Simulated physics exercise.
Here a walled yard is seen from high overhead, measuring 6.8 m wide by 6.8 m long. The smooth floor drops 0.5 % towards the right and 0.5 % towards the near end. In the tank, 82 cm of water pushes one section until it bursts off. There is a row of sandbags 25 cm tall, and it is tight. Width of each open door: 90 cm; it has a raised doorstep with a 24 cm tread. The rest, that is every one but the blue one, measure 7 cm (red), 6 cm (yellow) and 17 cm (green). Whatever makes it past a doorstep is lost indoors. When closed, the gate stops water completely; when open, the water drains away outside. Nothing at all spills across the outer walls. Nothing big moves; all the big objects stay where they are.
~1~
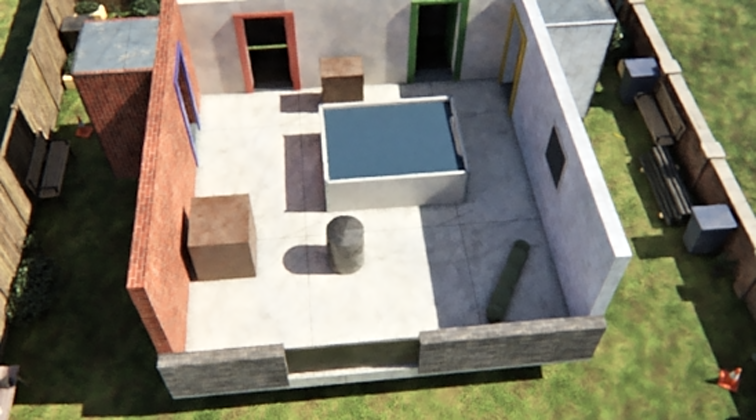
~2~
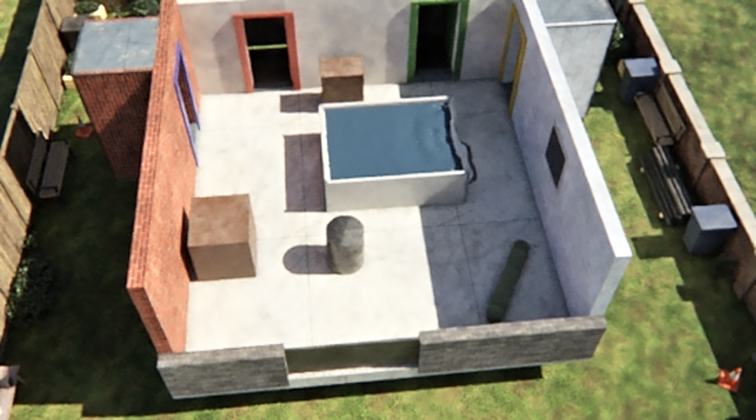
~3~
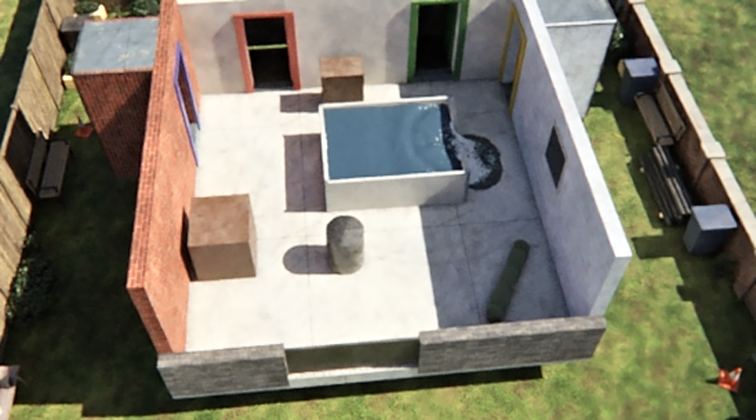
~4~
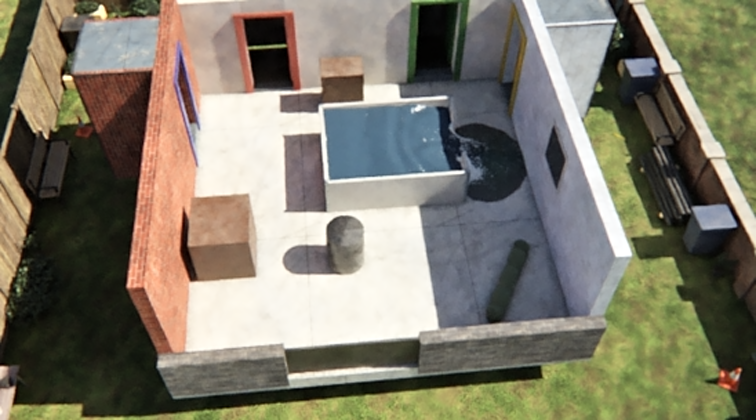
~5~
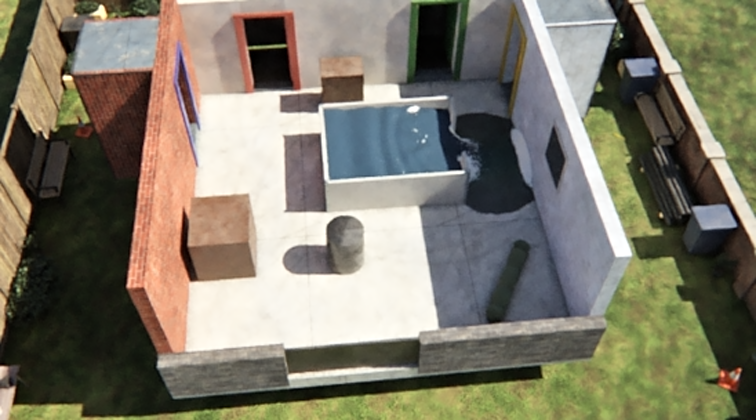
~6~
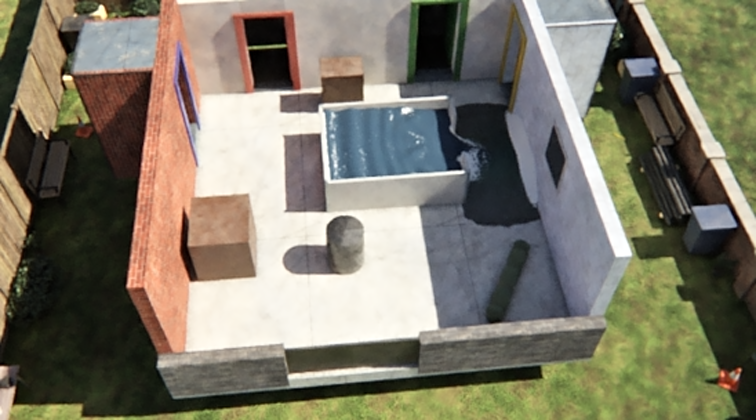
In a walled yard seen from above, water in a raised tank rippled and poured out through its right side, then spread in a dark pool across the floor to the right-hand wall.
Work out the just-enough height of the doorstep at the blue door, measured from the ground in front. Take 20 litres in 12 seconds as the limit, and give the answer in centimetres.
It works out at roughly 7 cm.
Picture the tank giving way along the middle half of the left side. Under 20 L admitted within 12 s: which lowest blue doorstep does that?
Roughly 28 cm.
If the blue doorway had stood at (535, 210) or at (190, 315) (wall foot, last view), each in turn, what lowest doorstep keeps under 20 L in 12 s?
First place around 23 cm, second around 12.5 cm.
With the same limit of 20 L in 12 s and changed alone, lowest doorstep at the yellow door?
Yellow: Roughly 25 cm.
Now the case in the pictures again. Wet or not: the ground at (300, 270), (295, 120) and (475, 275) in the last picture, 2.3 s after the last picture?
In order: Untouched, untouched, soaked.
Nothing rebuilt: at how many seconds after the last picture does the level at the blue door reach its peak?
Some 7.5 s, more or less.
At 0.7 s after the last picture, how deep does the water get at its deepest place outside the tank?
Roughly 55 cm.
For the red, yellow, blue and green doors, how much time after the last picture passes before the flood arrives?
Reading them off: Red 2.4 s, then yellow 0.1 s, then blue 4.0 s, then green 1.0 s.
Then, 0.7 s after the last picture water covers 15 % of the floor, deepest (55 cm) near (517, 157); it has not reached the blue door.
Then, 2.3 s after the last picture water covers 40 % of the floor, deepest (40 cm) near (517, 157); it has not reached the blue door.
Then, 11.3 s after the last picture water covers 95 % of the floor, deepest (18 cm) near (387, 357); 9 cm at the blue door, 0 litres in over its 22 cm doorstep.
At the blue door as built, the water peaked near 11 cm, 7.3 s after the last picture.
Run again over the same 12 s with other heights there, 30 litres in over 6.5 cm, 5 litres over 9 cm. The limit of 20 litres is kept from about 7 cm up.
